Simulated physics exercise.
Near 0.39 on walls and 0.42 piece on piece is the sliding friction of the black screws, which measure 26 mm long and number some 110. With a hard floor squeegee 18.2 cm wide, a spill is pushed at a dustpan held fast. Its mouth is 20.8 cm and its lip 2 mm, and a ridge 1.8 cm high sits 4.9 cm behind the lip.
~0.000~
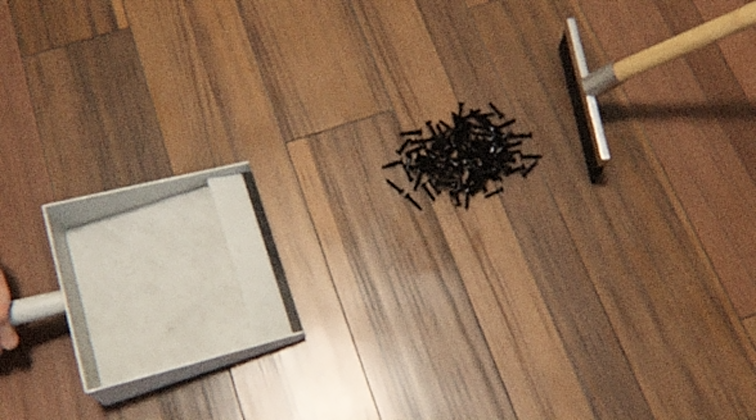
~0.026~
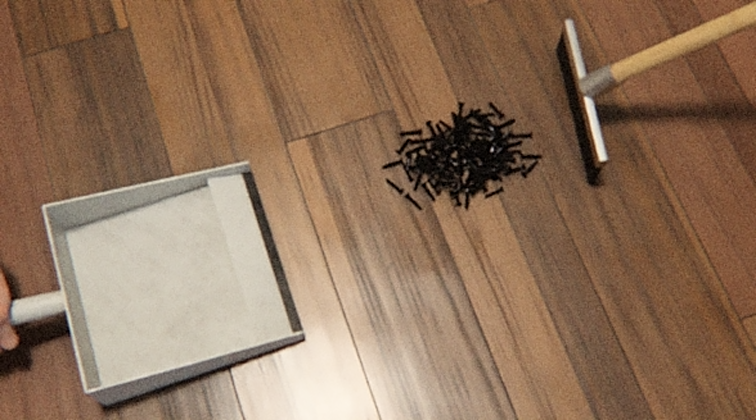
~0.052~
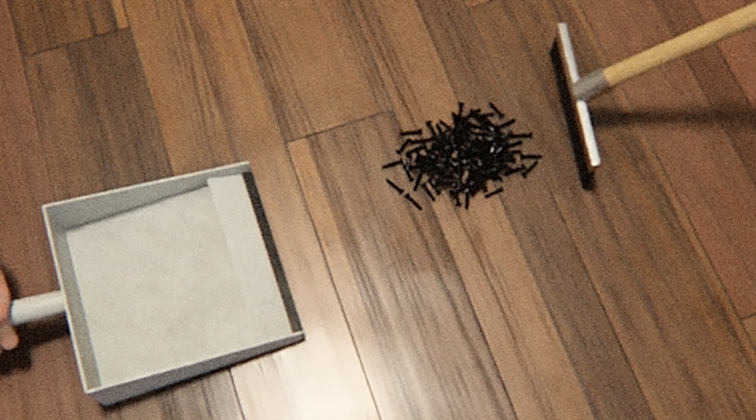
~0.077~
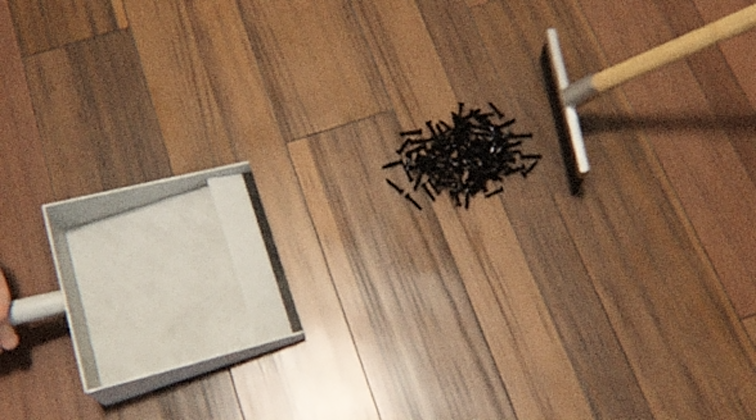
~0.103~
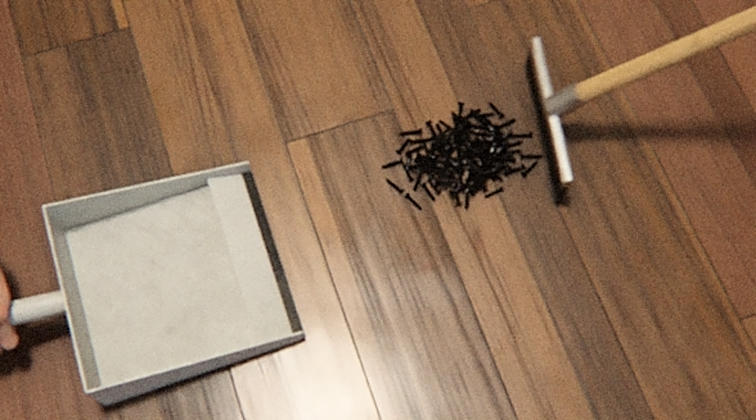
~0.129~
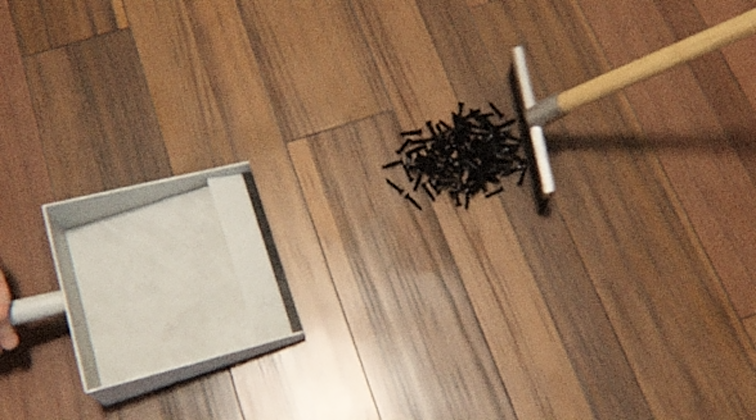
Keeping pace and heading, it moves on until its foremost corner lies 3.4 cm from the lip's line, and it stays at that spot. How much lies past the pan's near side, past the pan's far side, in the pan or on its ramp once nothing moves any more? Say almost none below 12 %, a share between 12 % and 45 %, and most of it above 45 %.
Near side: Almost none. Far side: A share. Pan: A share.
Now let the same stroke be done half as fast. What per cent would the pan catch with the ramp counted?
Then near 0 in a hundred.
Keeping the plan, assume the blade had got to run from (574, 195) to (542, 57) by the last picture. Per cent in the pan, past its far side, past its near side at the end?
The pan gets 0, the far side 5 and the near side 0.
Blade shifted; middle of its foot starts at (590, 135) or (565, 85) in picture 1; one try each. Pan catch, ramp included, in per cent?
Close to 20 in a hundred, then close to 30 in a hundred.
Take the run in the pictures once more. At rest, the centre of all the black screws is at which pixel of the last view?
Somewhere around (275, 219) in the final frame.
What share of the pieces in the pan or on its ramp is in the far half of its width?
Around 50 in a hundred.
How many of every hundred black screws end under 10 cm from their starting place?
I'd guess some 0 per cent.
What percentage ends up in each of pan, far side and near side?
Near side 0; far side 20; pan 25.
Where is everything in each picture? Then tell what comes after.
Blade from (603, 161) to (569, 27), moved 0.0 cm, 0 of the pieces shifted so far; middle of the pieces at (463, 150); pan at (164, 288), in the first picture.
Blade from (601, 162) to (567, 28), moved 0.3 cm, 0 of the pieces shifted so far; middle of the pieces at (463, 150), in the second picture.
Blade from (594, 166) to (561, 32), moved 1.3 cm, 0 of the pieces shifted so far; middle of the pieces at (463, 150), in the third picture.
Blade from (583, 173) to (550, 37), moved 2.8 cm, 0 of the pieces shifted so far; middle of the pieces at (463, 150), in the fourth picture.
Blade from (566, 182) to (534, 46), moved 5.0 cm, 0 of the pieces shifted so far; middle of the pieces at (463, 150), in the fifth picture.
Blade from (548, 193) to (517, 55), moved 7.4 cm, 5 of the pieces shifted so far; middle of the pieces at (463, 150); pan at (164, 288). The blade's pace is about 0.94 m/s, heading 12 degrees towards the viewer's side, in the sixth picture.
After 0.28 s, middle of the blade 17 cm from the lip; 0 % over the lip, far side 5 %, near side 0 %.
Then, at 0.38 s, middle of the blade 8 cm from the lip; 0 % over the lip, far side 15 %, near side 0 %.
Then, at 0.61 s, middle of the blade 5 cm from the lip; 25 % over the lip, far side 20 %, near side 0 %.
By 1.5 s all is still; near side 0 %, far side 20 %, pan 25 %, in front of the lip or behind the blade 55 %.
